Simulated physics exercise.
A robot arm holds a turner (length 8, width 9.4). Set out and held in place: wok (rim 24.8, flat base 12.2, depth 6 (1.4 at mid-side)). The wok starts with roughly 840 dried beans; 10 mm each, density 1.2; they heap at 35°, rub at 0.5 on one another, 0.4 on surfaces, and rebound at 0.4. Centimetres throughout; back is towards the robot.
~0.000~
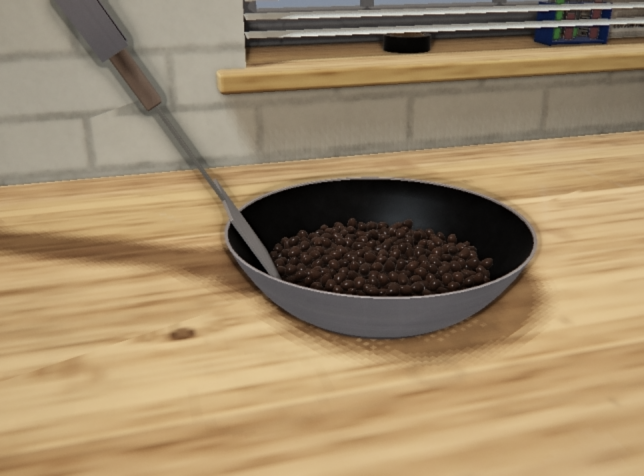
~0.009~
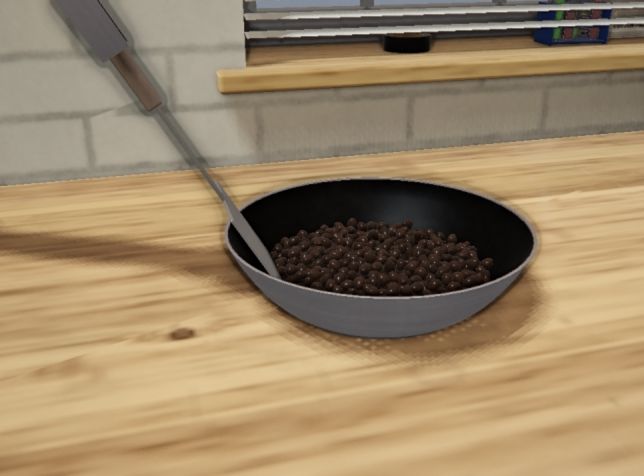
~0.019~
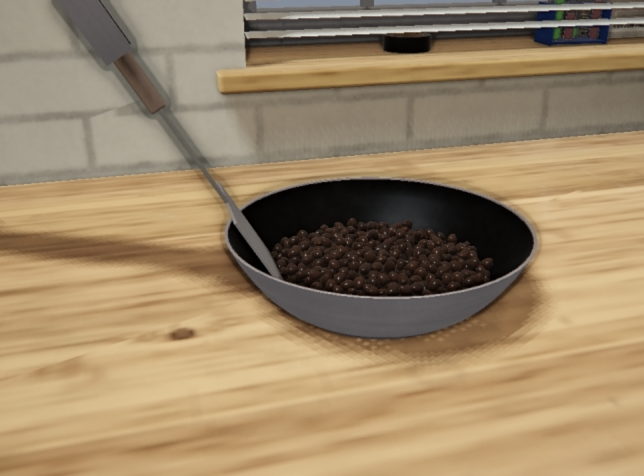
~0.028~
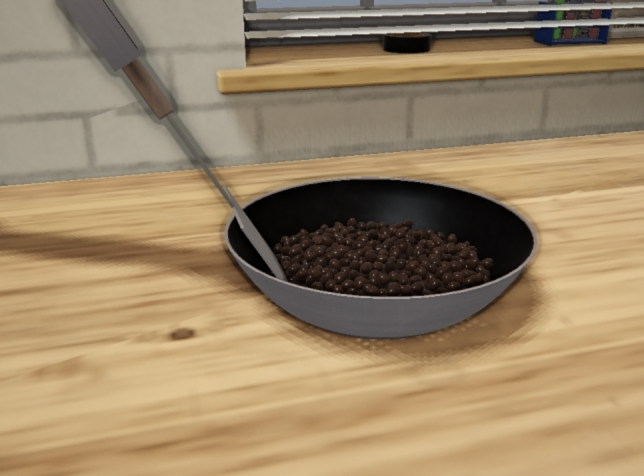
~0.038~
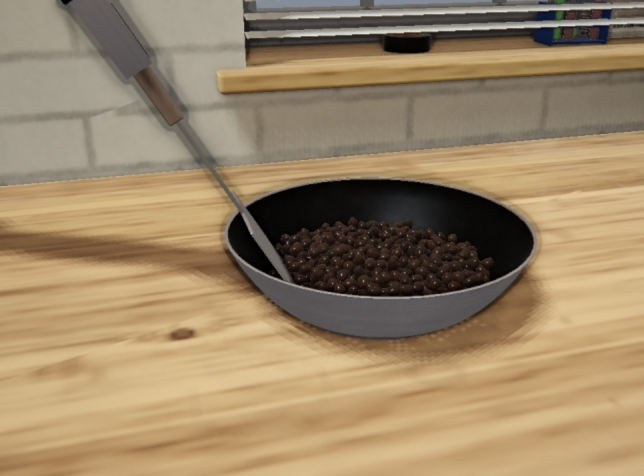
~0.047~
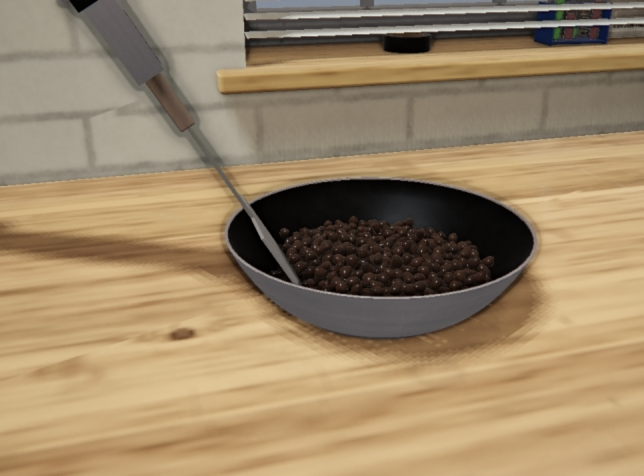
A grey turner with a brown section on its shaft, reaching in from the upper left, rests its blade inside the left rim of the wok, then slides slightly right and downward against the beans, which barely shift. The grey wok with a black interior holds a heap of small, dark brown beans. The fixed camera looks slightly down on a pale wooden counter before a whitish brick wall and window.
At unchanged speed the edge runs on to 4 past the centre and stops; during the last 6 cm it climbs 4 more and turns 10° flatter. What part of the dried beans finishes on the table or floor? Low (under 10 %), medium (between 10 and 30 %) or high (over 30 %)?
A low share, under 10 %, ends on the table or floor.
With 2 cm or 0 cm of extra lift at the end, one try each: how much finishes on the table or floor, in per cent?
About 5 and 5 per cent.
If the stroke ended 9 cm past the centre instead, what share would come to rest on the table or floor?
In that case some 40 per cent.
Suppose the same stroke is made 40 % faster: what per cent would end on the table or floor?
In that case some 15 per cent.
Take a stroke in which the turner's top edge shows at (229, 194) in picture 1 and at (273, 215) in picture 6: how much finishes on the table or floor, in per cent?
Some 15 per cent.
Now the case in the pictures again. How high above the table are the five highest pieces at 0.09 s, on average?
Roughly 7 cm.
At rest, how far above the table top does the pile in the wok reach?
About 7.0 cm.
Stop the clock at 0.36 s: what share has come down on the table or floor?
About 0 per cent.
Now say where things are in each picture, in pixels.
In the first picture, turner top edge at (222, 198), sloping 60°; upper third of the load around (377, 261), from x 270 to 485, top at y 225; 844 in the wok.
In the second picture, turner top edge at (223, 198), sloping 60°; upper third of the load around (377, 261), from x 270 to 485, top at y 225.
In the third picture, turner top edge at (226, 200), sloping 60°; upper third of the load around (377, 261), from x 270 to 485, top at y 225.
In the fourth picture, turner top edge at (232, 205), sloping 60°; upper third of the load around (375, 261), from x 270 to 485, top at y 225.
In the fifth picture, turner top edge at (241, 210), sloping 60°; upper third of the load around (373, 259), from x 275 to 485, top at y 225.
In the sixth picture, turner top edge at (251, 215), sloping 60°; upper third of the load around (375, 258), from x 275 to 490, top at y 225; 844 in the wok.
By 0.09 s, sloping 60°, highest piece 7 above the table; 844 in the wok.
By 0.14 s, sloping 56°, highest piece 9 above the table; 844 in the wok.
By 0.36 s, sloping 50°, highest piece 8 above the table; 824 in the wok, 16 on the table or floor, 4 on the blade or in flight.
By 1.41 s, sloping 50°, highest piece 7 above the table; 822 in the wok, 22 on the table or floor.
Final count, 822 in the wok, 22 on the table or floor. That is 3 % on the table or floor.
